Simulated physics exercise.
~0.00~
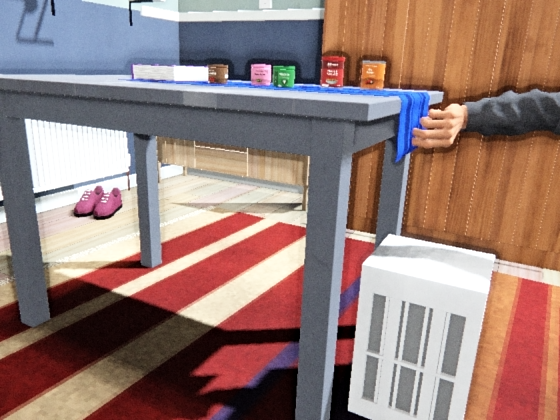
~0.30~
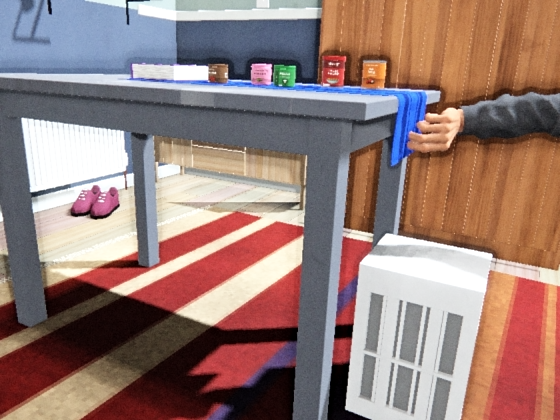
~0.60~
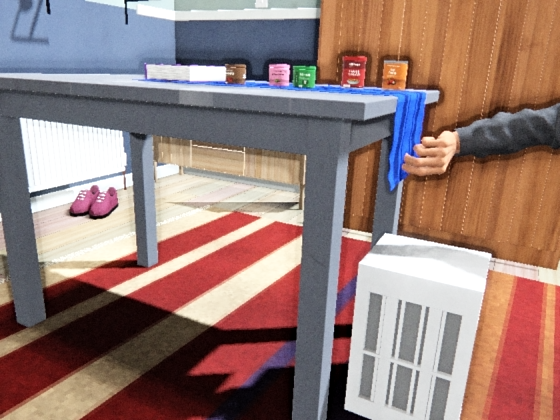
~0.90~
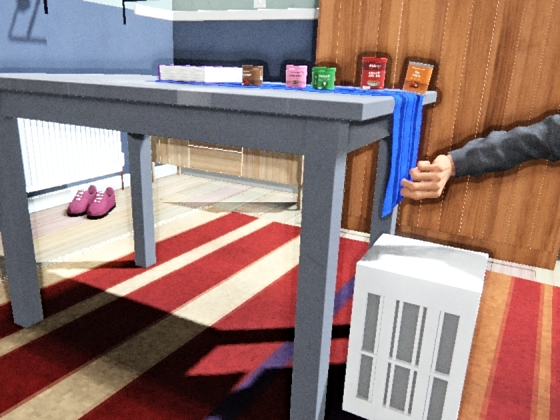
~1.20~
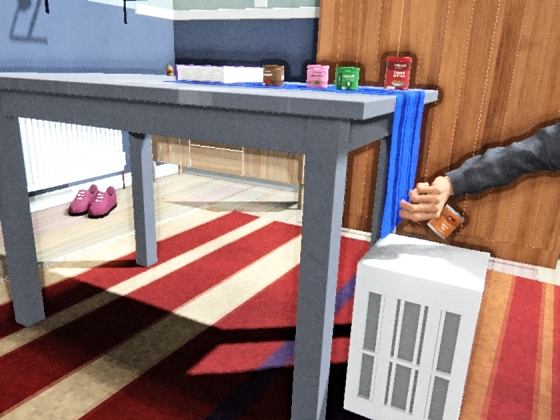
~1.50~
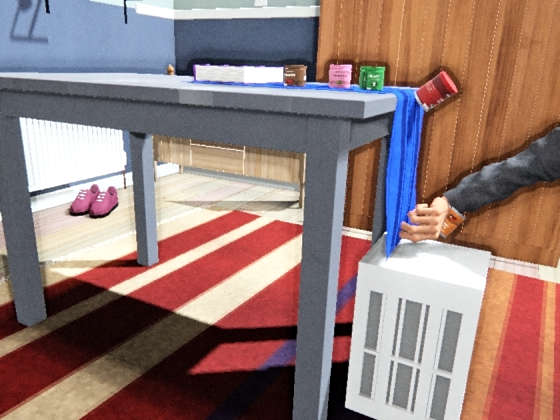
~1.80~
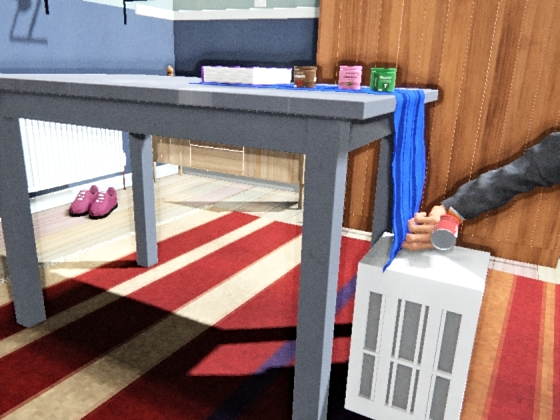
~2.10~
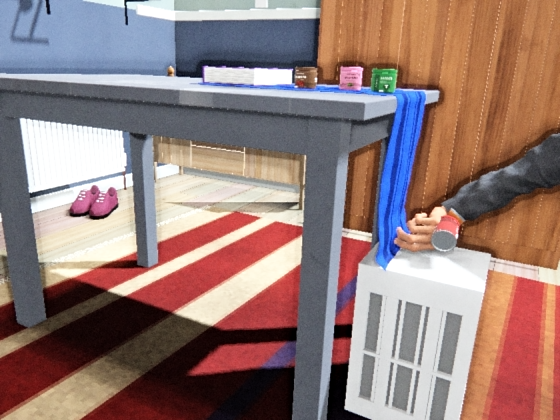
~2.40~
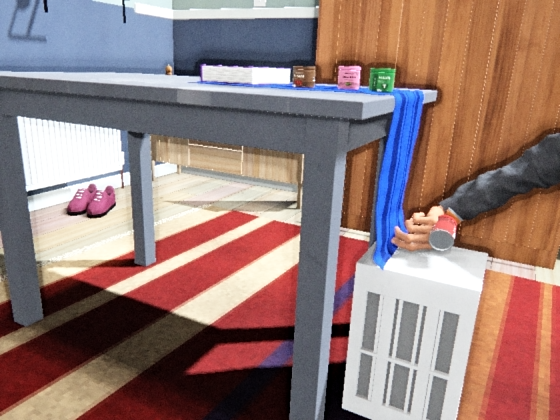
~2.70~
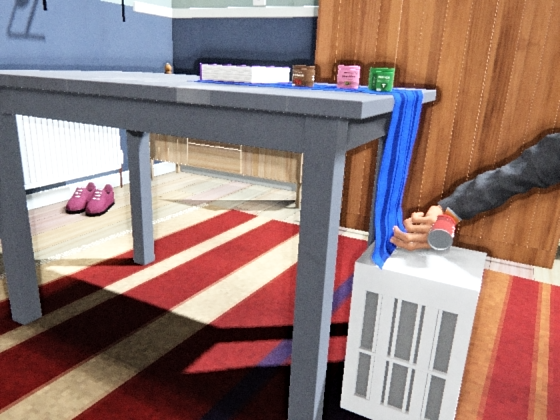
A blue cloth was pulled down over the right end of a gray table by a hand, dragging the small containers along until the orange one and then the red one went over the edge, leaving the cloth hanging to the white crate.
